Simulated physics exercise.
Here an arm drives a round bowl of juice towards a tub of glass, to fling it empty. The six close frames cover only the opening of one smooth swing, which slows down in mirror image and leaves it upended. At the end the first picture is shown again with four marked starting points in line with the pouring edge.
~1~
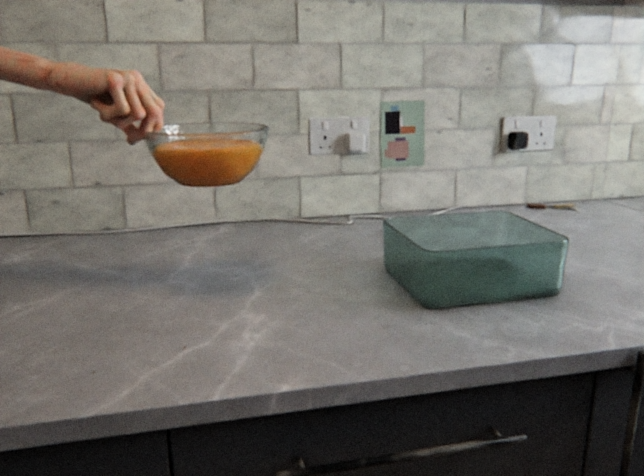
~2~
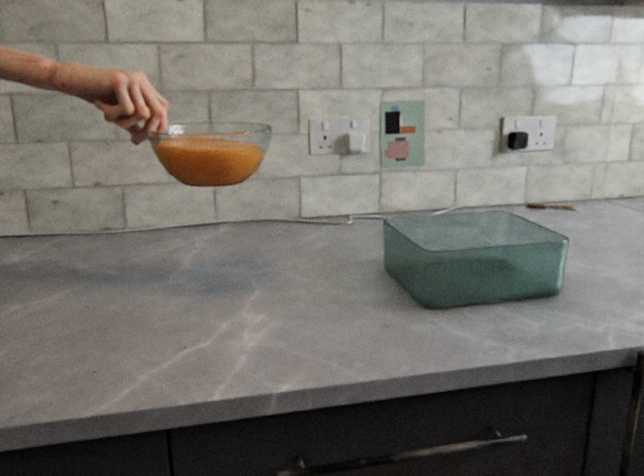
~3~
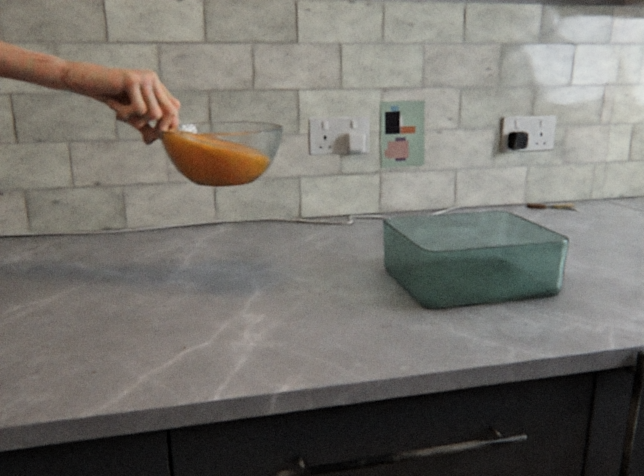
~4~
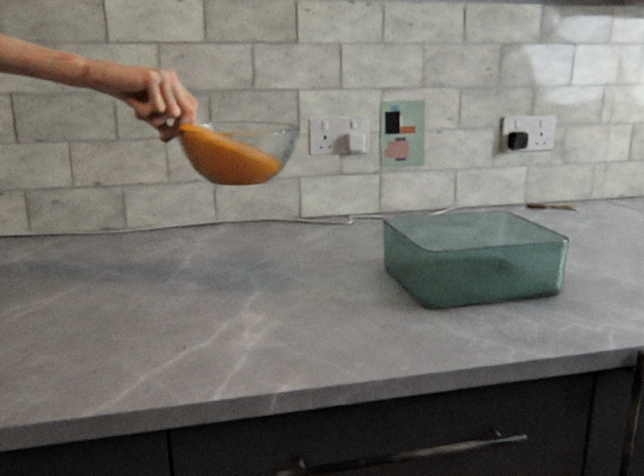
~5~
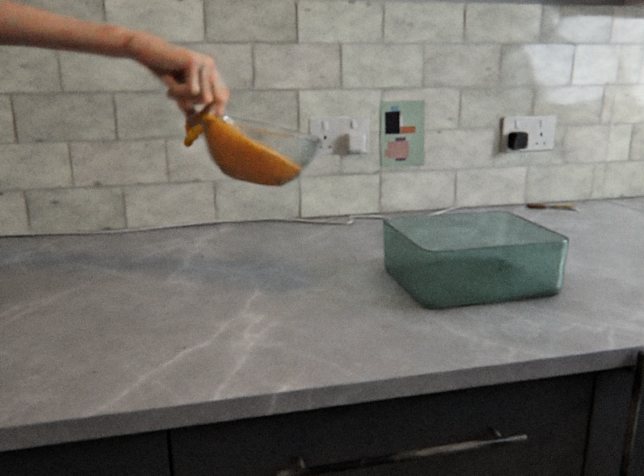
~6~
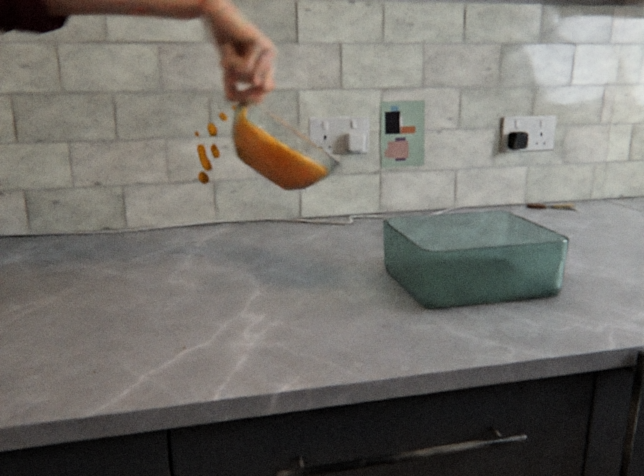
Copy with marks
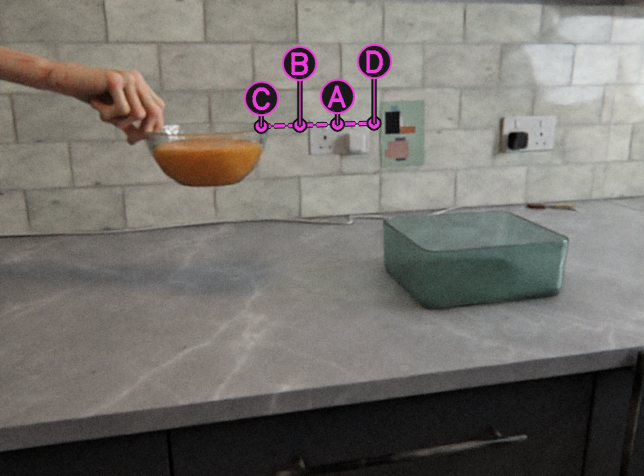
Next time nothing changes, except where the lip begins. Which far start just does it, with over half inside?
Go for B.
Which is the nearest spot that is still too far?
C it is.
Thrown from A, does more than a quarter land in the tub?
Yes.
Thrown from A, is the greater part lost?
No.
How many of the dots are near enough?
Three of them.
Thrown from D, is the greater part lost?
No.
In magenta, A at (337, 124); B at (299, 125); C at (261, 126); D at (374, 123).
If A is chosen, about 68 % lands in the tub, 7 % falls short and 25 % goes beside or beyond.
If B is chosen, about 67 % lands in the tub, 17 % falls short and 16 % goes beside or beyond.
If C is chosen, about 28 % lands in the tub, 65 % falls short and 7 % goes beside or beyond.
If D is chosen, about 76 % lands in the tub, 15 % falls short and 9 % goes beside or beyond.
